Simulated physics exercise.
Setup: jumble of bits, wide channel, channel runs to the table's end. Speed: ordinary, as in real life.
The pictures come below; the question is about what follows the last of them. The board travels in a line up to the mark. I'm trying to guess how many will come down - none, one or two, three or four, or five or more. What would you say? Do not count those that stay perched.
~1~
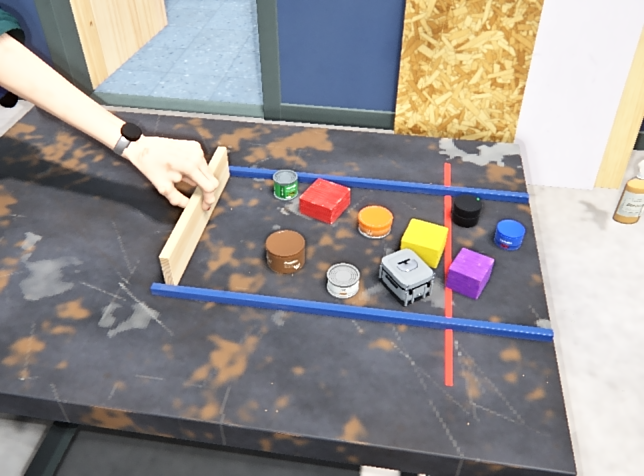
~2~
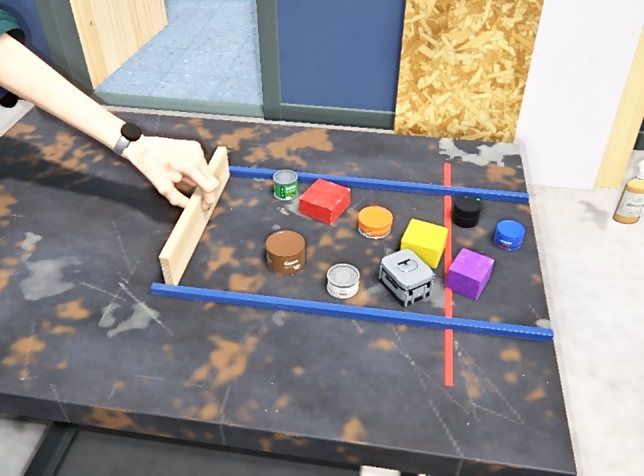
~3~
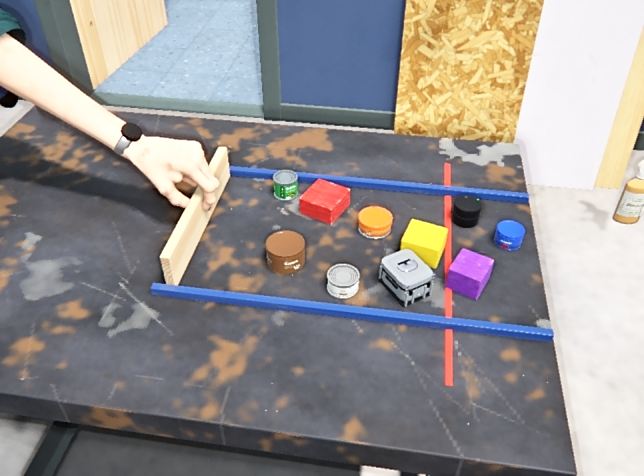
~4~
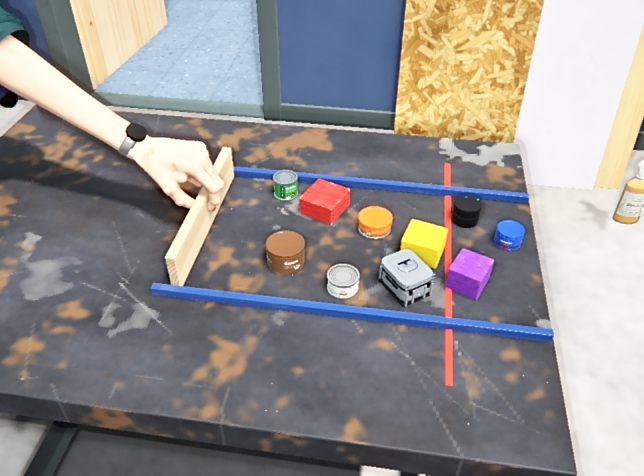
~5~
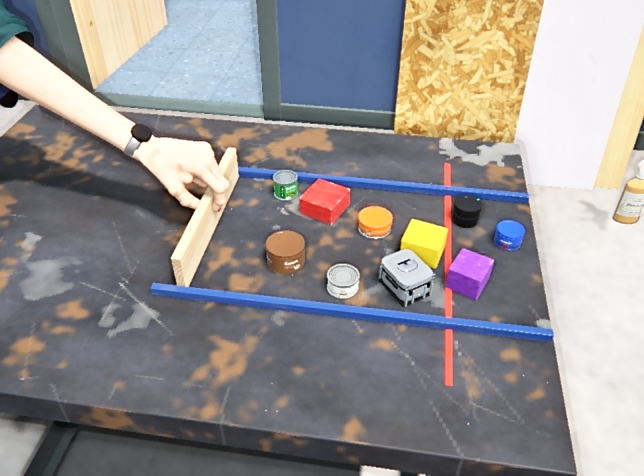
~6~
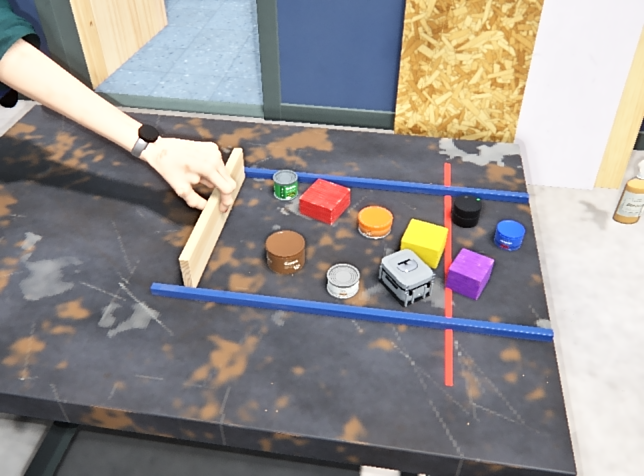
I would say none.
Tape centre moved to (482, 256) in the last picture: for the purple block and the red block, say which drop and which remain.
Purple block: Over the edge. Red block: Still there.
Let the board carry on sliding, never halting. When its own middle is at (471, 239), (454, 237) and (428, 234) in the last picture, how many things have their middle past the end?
1, 0 and 0.
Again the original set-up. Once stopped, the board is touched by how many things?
That number would be 5.
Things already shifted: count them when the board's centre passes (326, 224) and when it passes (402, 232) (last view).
By the first moment it's 5, by the second it's 8.
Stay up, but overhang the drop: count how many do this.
Result: 1.
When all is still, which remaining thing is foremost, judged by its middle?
That would be the purple block.
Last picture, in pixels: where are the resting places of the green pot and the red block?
Green pot: About (461, 199); red block: About (469, 220).
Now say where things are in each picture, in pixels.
Blue tub (509, 235); black lid (467, 211); purple block (470, 273); board (199, 211); tape (448, 252), in the first picture.
Black lid (466, 212); white pot (343, 281), in the second picture.
Purple block (469, 274); board (200, 211), in the third picture.
Blue tub (509, 235); red block (325, 201), in the fourth picture.
Black lid (466, 212); brown tub (286, 252), in the fifth picture.
Blue tub (509, 235); black lid (466, 212); purple block (469, 274); board (216, 213); tape (448, 252), in the sixth picture.
A little later, none off yet; blue tub at rest near (509, 235); black lid at rest near (466, 212); purple block at rest near (469, 274).
When it is over, the number that fall off is zero.
